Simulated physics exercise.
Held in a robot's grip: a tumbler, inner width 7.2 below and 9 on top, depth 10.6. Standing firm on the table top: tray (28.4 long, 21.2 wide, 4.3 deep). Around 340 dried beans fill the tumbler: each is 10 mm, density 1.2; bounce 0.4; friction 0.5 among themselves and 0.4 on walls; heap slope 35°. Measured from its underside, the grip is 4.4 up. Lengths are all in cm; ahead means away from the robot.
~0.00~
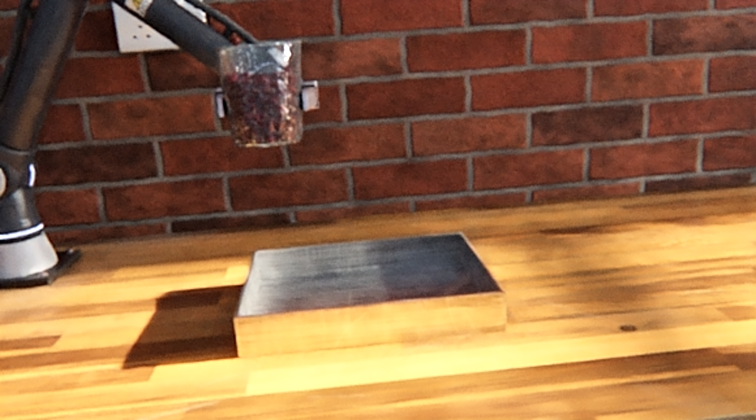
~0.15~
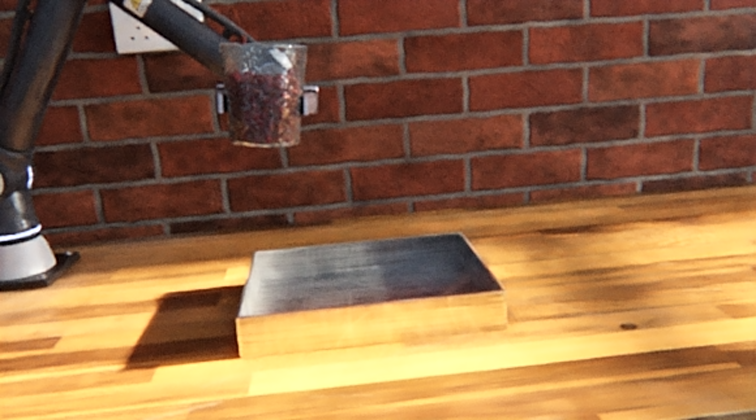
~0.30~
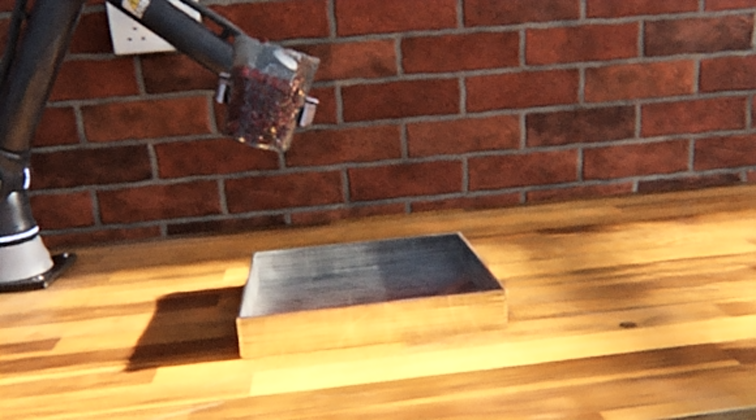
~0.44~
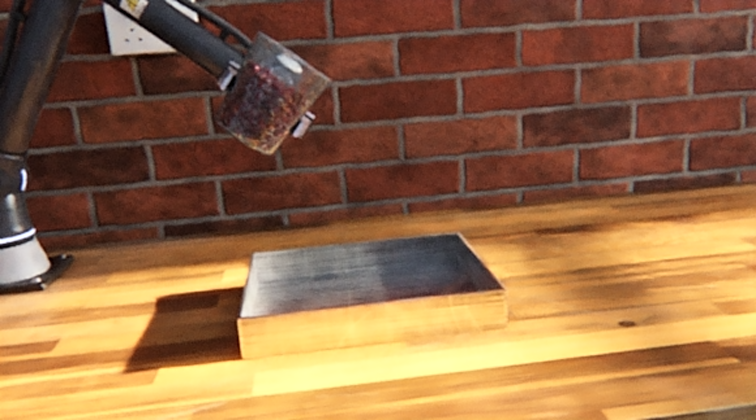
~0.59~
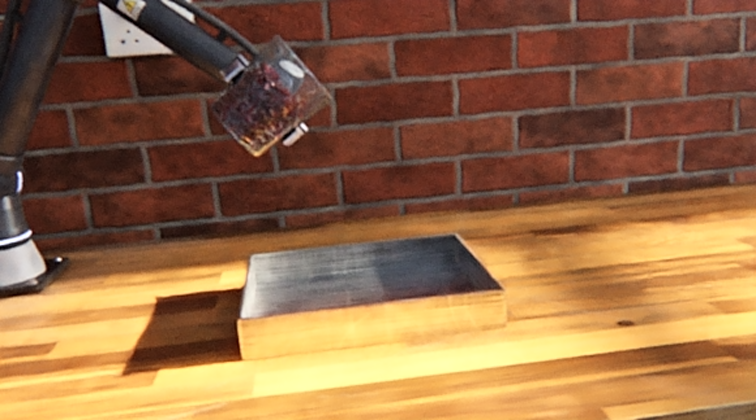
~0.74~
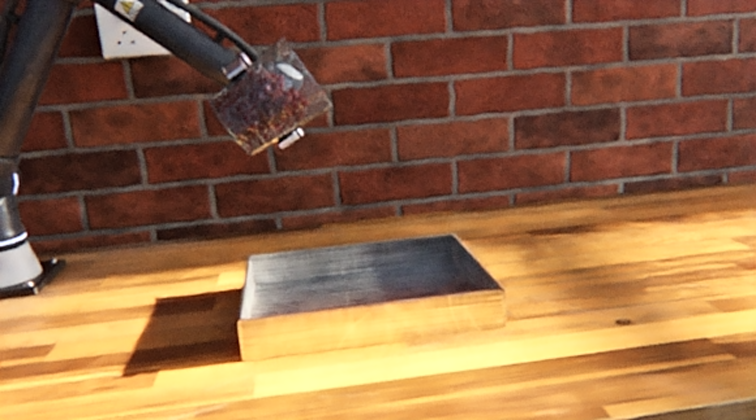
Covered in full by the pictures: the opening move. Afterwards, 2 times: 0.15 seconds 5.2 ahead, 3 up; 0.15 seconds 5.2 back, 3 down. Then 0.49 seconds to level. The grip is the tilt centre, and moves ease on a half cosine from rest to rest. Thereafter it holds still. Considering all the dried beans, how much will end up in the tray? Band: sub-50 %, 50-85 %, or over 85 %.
Band: Sub-50 %.
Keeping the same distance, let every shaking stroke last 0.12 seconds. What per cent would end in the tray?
That gives about 55 percent.
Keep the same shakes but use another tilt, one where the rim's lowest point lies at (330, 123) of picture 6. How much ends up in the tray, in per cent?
I'd put it at roughly 70 %.
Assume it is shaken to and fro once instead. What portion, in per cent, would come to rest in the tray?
It would come to about 20 %.
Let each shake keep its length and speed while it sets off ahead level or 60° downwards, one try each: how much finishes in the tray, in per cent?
It comes to around 15 per cent on the first try and around 0 per cent on the second.
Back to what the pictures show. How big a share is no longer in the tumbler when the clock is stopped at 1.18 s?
20 %.
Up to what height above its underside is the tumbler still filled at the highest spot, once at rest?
Roughly 7.5 cm.
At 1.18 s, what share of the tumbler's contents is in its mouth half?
Mouth half: Close to 40 per cent.
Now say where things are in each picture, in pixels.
The tumbler middle at (263, 95), level; upper third of the load around (262, 88), from x 230 to 295, top at y 40; 335 in the tumbler, in the first frame.
The tumbler middle at (264, 96), tilted 6° forward; upper third of the load around (262, 88), from x 230 to 295, top at y 40, in the second frame.
The tumbler middle at (266, 96), tilted 20° forward; upper third of the load around (260, 89), from x 230 to 300, top at y 40, in the third frame.
The tumbler middle at (268, 98), tilted 39° forward; upper third of the load around (259, 91), from x 225 to 300, top at y 65, in the fourth frame.
The tumbler middle at (269, 100), tilted 53° forward; upper third of the load around (258, 91), from x 220 to 300, top at y 65, in the fifth frame.
The tumbler middle at (269, 102), tilted 59° forward; upper third of the load around (259, 92), from x 220 to 305, top at y 75; 335 in the tumbler, in the sixth frame.
After 1.18 s, tilted 59° forward, highest piece 30 above the table; 275 in the tumbler, 54 in the tray, 6 in flight or on a rim.
After 1.61 s, tilted 24° forward, highest piece 30 above the table; 213 in the tumbler, 120 in the tray, 2 on the table or floor.
After 2.03 s, level, highest piece 29 above the table; 213 in the tumbler, 120 in the tray, 2 on the table or floor.
After 3.08 s, level, highest piece 29 above the table; 213 in the tumbler, 120 in the tray, 2 on the table or floor.
In the end, 213 in the tumbler, 120 in the tray, 2 on the table or floor. That is 36 % in the tray.
